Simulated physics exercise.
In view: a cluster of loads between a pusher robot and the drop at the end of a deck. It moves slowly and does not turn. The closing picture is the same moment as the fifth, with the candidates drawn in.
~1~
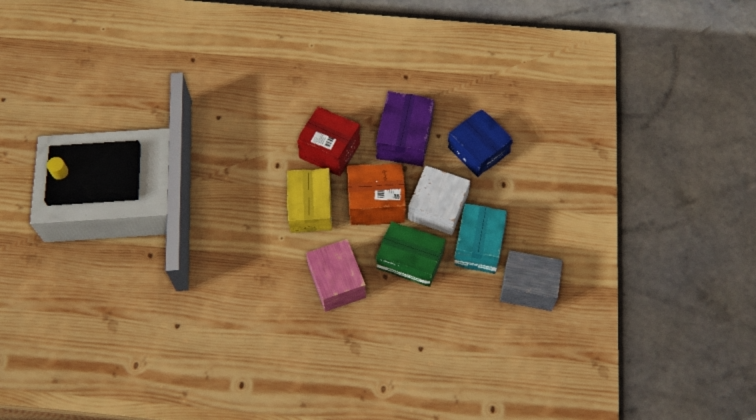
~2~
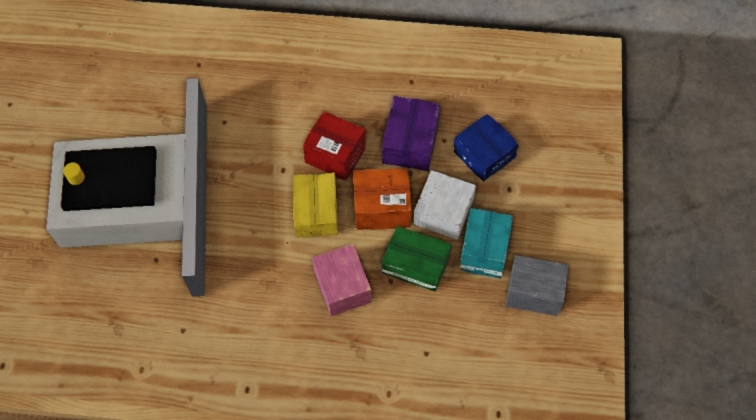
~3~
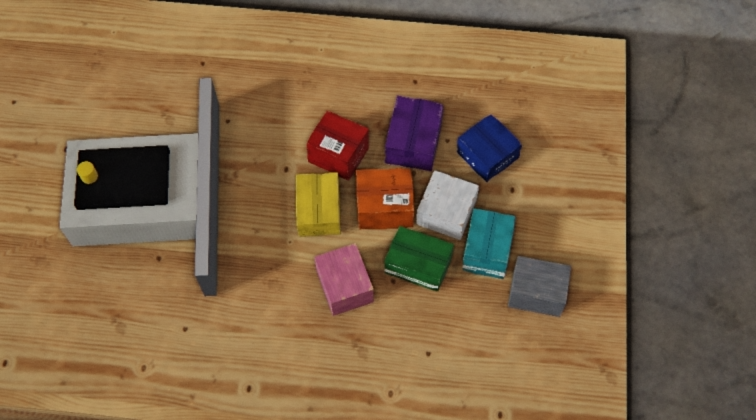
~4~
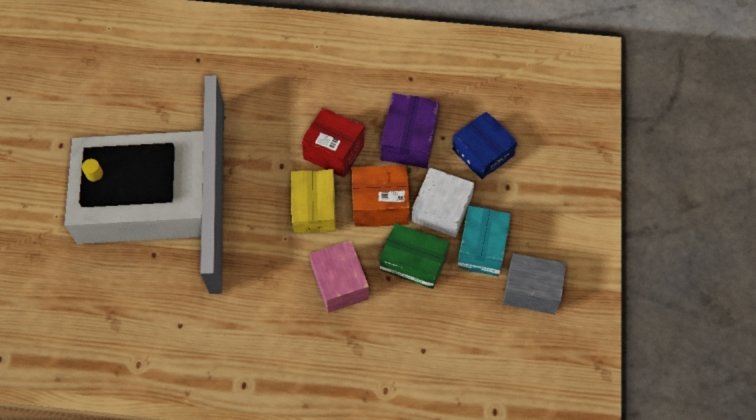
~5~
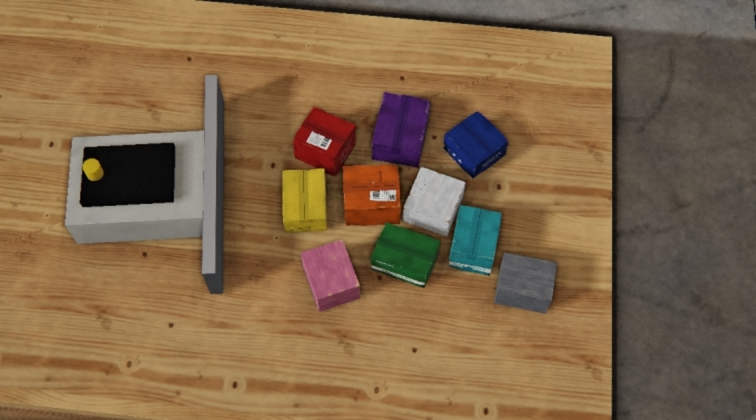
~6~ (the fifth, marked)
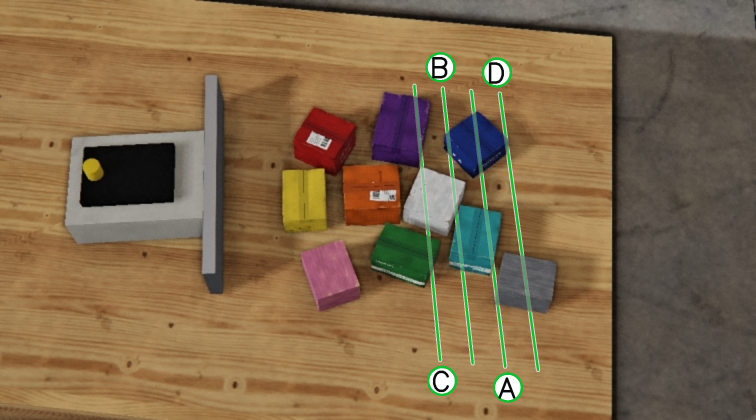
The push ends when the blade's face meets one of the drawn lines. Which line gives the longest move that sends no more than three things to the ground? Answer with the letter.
It should halt at D.
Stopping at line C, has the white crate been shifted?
By then, yes.
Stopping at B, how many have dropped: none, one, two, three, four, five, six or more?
By then, none.
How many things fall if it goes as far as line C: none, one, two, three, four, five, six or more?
In all, none.
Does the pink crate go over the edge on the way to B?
No.
On the marked copy, A at (487, 220); B at (457, 217); C at (426, 214); D at (518, 222).
Taking D. A third of the way, robot (245, 184); turquoise box (484, 241); pink crate (354, 280).
Two thirds of the way, robot (358, 195); turquoise box (564, 234); blue box (557, 143).
When it is over, robot (444, 203); turquoise box over the edge; blue box over the edge; three fallen.
As for the rest, A is within the limit but short; B is within the limit but short; C is within the limit but short.
